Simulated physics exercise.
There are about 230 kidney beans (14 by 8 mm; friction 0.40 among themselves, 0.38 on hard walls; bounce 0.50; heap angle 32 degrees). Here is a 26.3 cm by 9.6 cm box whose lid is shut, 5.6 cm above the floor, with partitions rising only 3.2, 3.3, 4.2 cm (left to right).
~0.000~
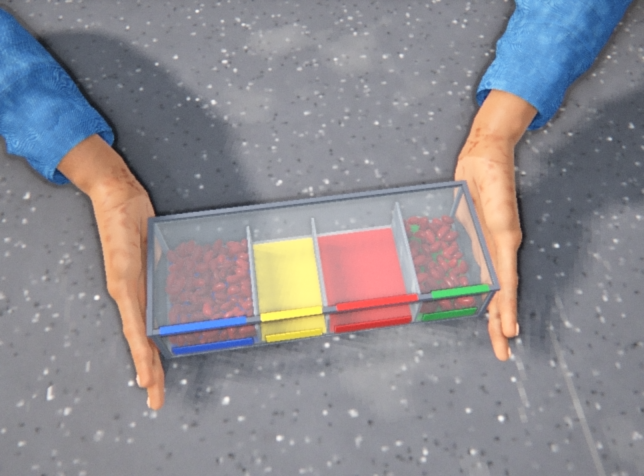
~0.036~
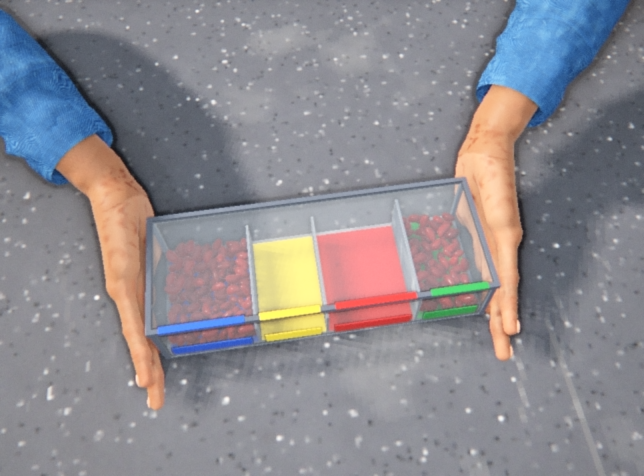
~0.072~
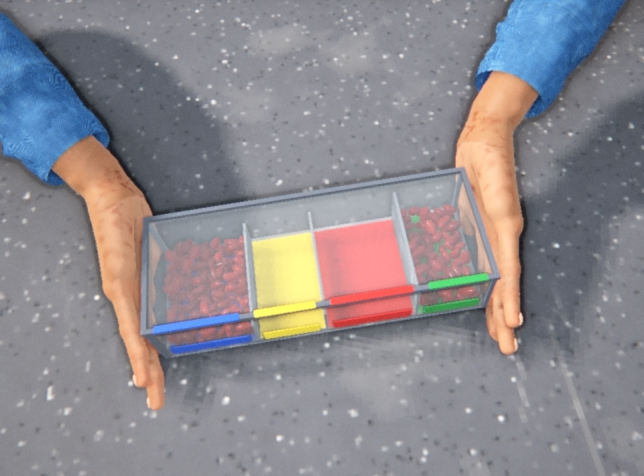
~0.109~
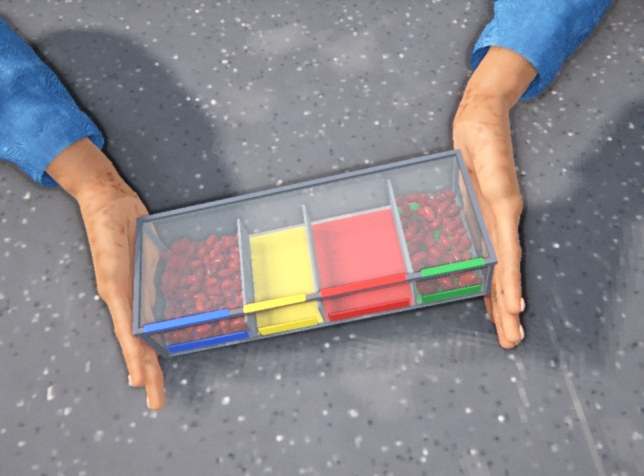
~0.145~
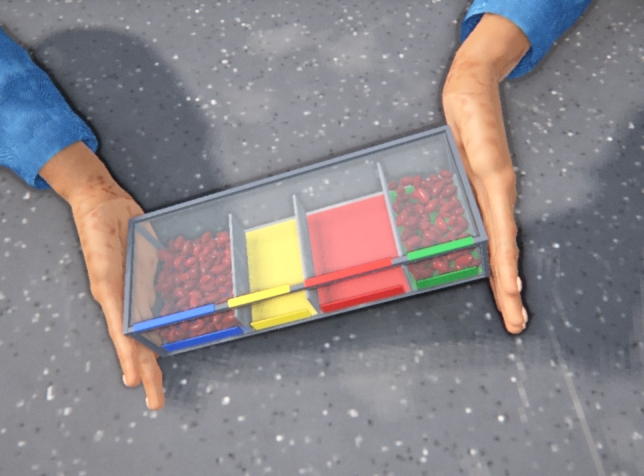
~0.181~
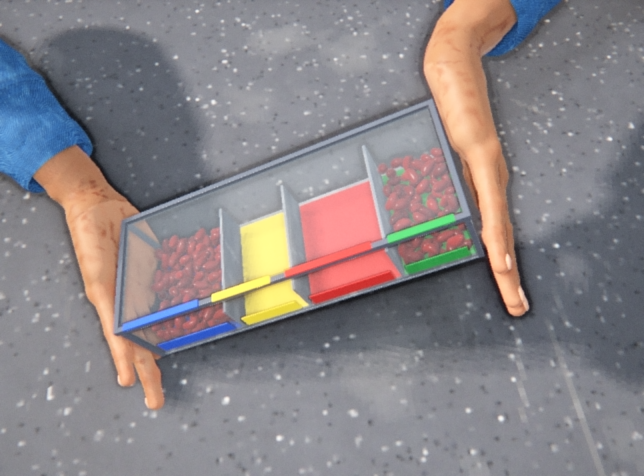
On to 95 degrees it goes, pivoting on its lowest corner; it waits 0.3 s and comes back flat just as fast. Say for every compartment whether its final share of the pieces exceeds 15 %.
Red compartment: Does not exceed, blue compartment: Exceeds, green compartment: Exceeds, yellow compartment: Does not exceed.
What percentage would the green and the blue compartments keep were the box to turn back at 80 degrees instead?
Shares after the change: Green 20, blue 75, per cent.
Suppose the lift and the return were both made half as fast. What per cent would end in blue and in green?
The blue compartment gets 70 % while the green one gets 25 %.
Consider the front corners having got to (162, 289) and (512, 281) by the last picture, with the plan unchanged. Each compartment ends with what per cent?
Red = 25 %, blue = 5 %, green = 65 %, yellow = 0 %.
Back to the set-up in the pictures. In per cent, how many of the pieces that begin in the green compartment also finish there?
90 %.
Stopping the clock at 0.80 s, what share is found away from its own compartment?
About 5 %.
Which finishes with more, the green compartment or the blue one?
Result: Blue has more.
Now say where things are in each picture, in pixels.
Box tilt 0 degrees, front corners at (153, 331) and (494, 286); blue 65 %, green 35 %, in the first picture.
Box tilt 1 degrees, front corners at (152, 331) and (494, 283), in the second picture.
Box tilt 4 degrees, front corners at (147, 331) and (494, 275), lowest corner left back, in the third picture.
Box tilt 9 degrees, front corners at (139, 330) and (491, 259), lowest corner left back, in the fourth picture.
Box tilt 16 degrees, front corners at (130, 329) and (481, 238), lowest corner left back, in the fifth picture.
Box tilt 23 degrees, front corners at (120, 329) and (464, 214), lowest corner left back; blue 65 %, green 35 %. The box's pace is about 190 degrees a second, in the sixth picture.
After 0.80 s, tilt 95 degrees; blue 65 %, green 35 %.
After 1.21 s, tilt 53 degrees; blue 65 %, green 30 %.
After 1.70 s, tilt 0 degrees; blue 65 %, green 30 %.
By 2.1 s all is still; red 0 %, blue 65 %, green 30 %, yellow 0 %.
